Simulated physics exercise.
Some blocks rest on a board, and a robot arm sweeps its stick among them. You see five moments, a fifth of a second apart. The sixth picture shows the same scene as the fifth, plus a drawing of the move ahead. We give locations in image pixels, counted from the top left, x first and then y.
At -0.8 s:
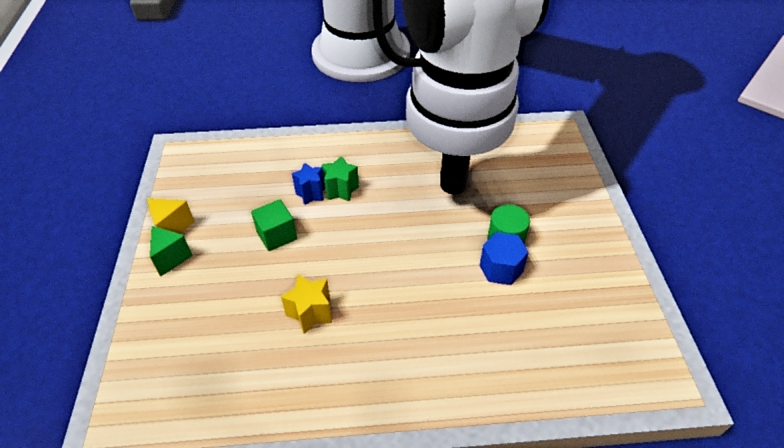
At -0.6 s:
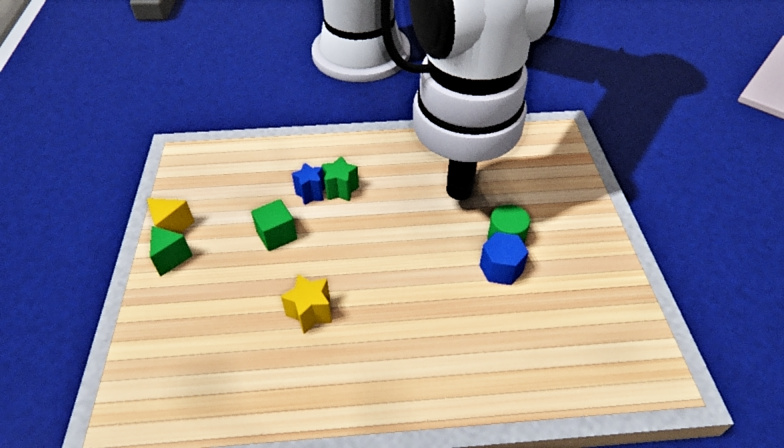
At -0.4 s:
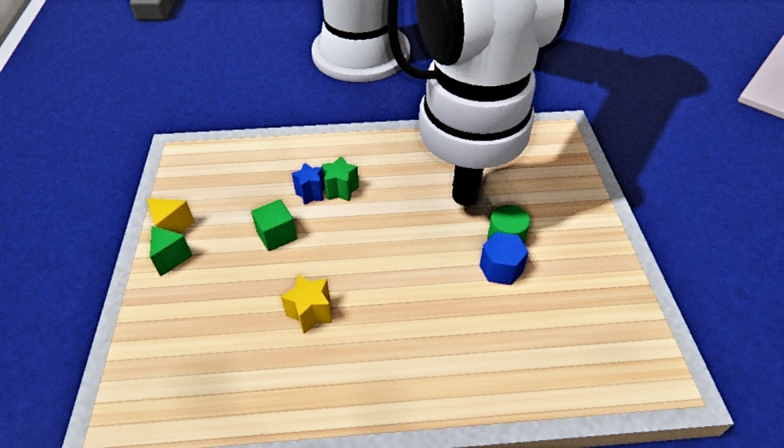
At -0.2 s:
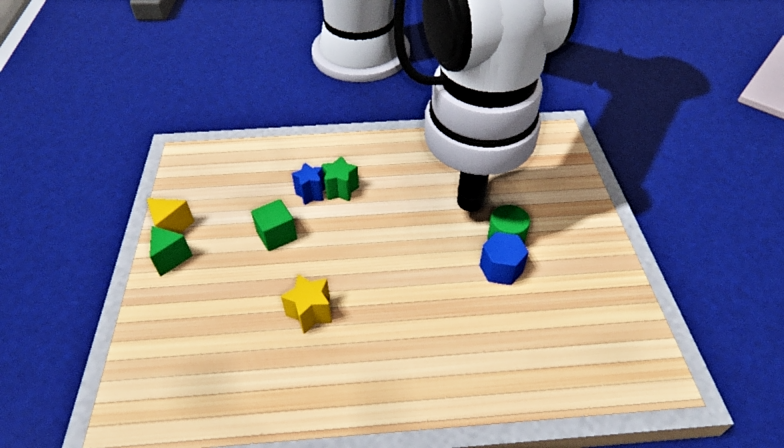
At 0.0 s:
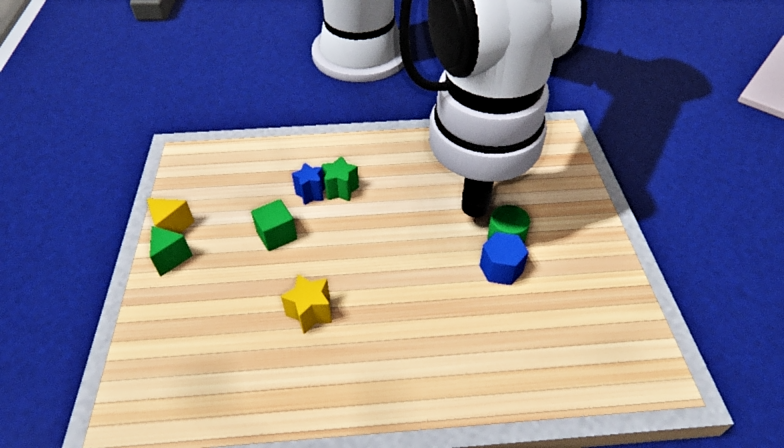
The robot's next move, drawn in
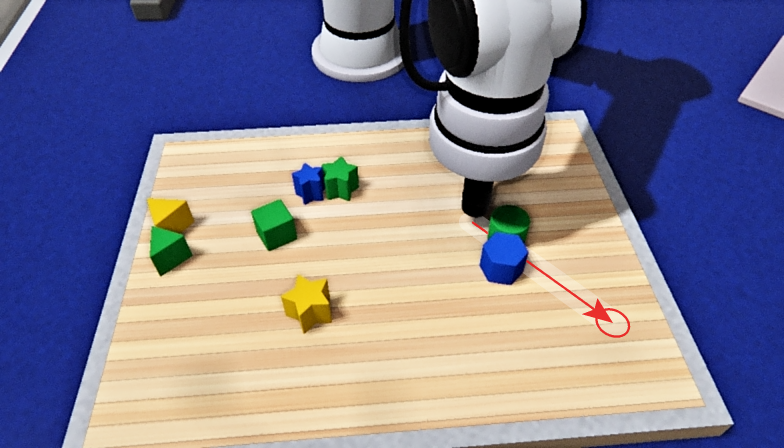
A white robot arm with black bands slides its black stick a short way right and toward the viewer, nearing a green disc, while the blocks and the camera stay still. The pale striped wooden board lies on a blue surface, seen from above at an angle. Blue and green stars, a green cube, and yellow and green triangular blocks sit left, a yellow star nearer, a blue hexagon against the disc at right.
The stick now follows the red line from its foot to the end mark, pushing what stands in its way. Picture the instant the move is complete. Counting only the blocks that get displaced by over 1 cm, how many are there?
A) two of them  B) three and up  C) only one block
That would be A.
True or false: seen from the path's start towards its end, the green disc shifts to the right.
My answer: False.
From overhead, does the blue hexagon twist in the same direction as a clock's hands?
Yes, that is what happens.
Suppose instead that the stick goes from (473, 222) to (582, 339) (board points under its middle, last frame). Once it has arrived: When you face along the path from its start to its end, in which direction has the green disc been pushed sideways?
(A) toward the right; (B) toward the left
B - toward the left.
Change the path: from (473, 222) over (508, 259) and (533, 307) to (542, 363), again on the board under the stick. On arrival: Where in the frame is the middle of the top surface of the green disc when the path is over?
Its top middle will sit at (550, 237).
Drawn move, from (473, 222) directly to (613, 323).
What follows on the original path. One third of the way, stick (520, 239); blue hexagon (512, 259), turned 25° clockwise; green disc (557, 236).
Two thirds of the way, stick (567, 272); blue hexagon (513, 262), turned 35° clockwise; green disc (592, 247).
At the end, stick (620, 310); blue hexagon (513, 262), turned 35° clockwise; green disc (593, 247).
